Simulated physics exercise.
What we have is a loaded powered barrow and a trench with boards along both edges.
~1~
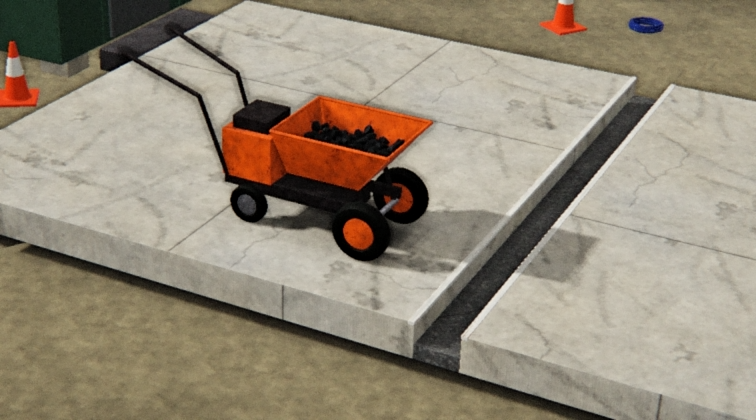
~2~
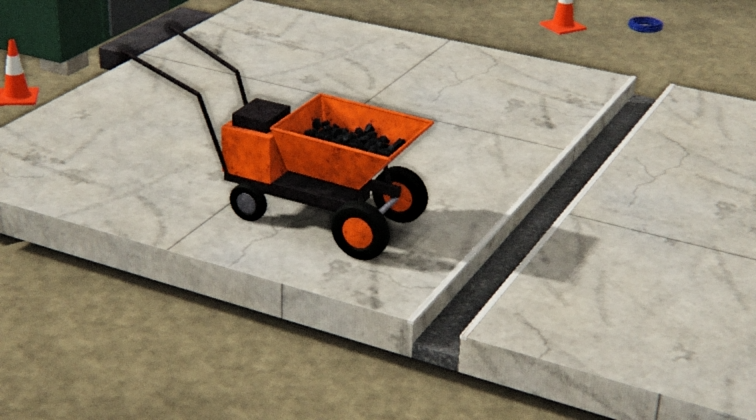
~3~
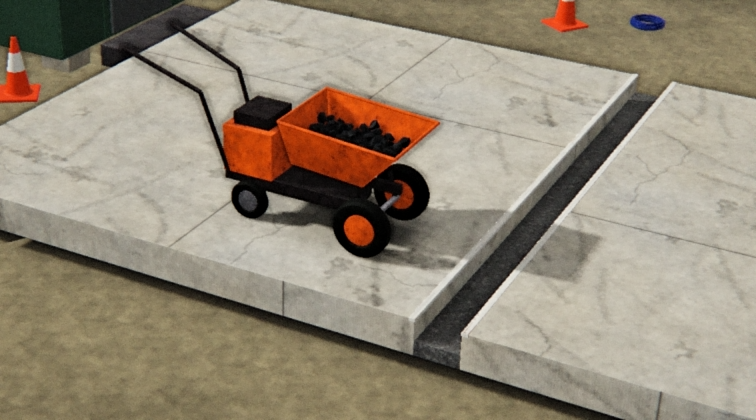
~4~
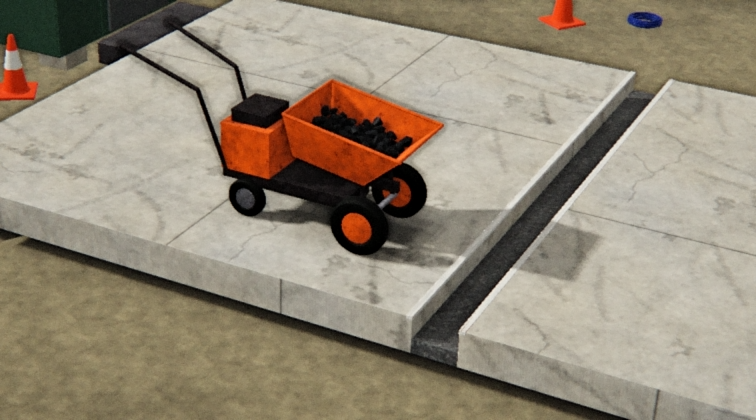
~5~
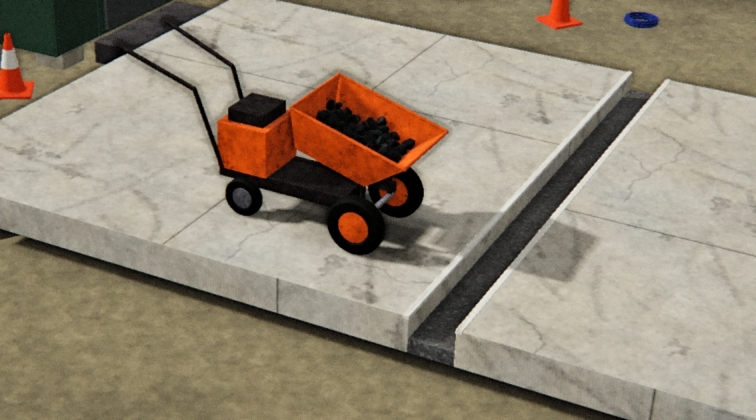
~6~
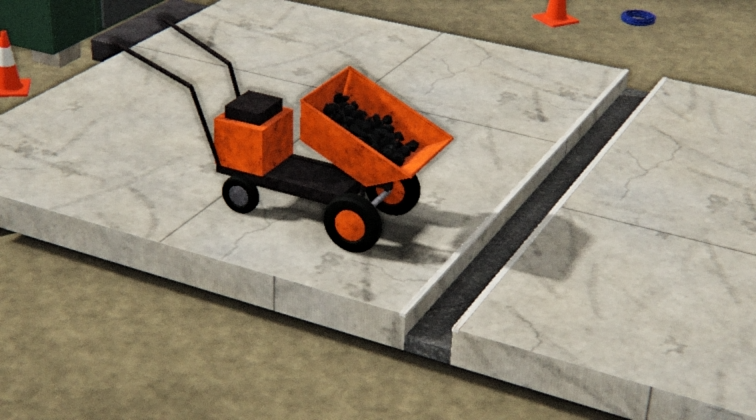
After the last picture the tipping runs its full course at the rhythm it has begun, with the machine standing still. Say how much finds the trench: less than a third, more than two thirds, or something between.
In the trench: Over two thirds.
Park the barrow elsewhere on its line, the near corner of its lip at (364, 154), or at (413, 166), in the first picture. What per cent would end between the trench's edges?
Near 60 % and 80 %.
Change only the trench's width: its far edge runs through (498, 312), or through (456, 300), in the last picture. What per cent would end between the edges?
Roughly 100 per cent, and 60 per cent.
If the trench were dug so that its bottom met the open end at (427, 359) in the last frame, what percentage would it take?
It comes to 100 per cent or so.
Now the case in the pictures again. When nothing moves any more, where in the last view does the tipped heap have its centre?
Close to (481, 271).
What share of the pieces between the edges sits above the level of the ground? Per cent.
It comes to 5 per cent or so.
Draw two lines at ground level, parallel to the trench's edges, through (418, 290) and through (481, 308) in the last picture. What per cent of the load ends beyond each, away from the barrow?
About 100 and 0 per cent.
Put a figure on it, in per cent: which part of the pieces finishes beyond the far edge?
Roughly 0 in a hundred.
Just after the last frame, skip tipped steeply; every one in the skip.
A moment on, skip tipped right over; roughly two thirds in the skip; just a few short of the trench; roughly a quarter in or heaped over the trench.
Further on, skip tipped right over; about a tenth in the skip; just a few short of the trench; the larger part in or heaped over the trench; just a few beyond it.
When it is over, skip tipped right over; just a few in the skip; just a few short of the trench; almost all in or heaped over the trench; just a few beyond it.
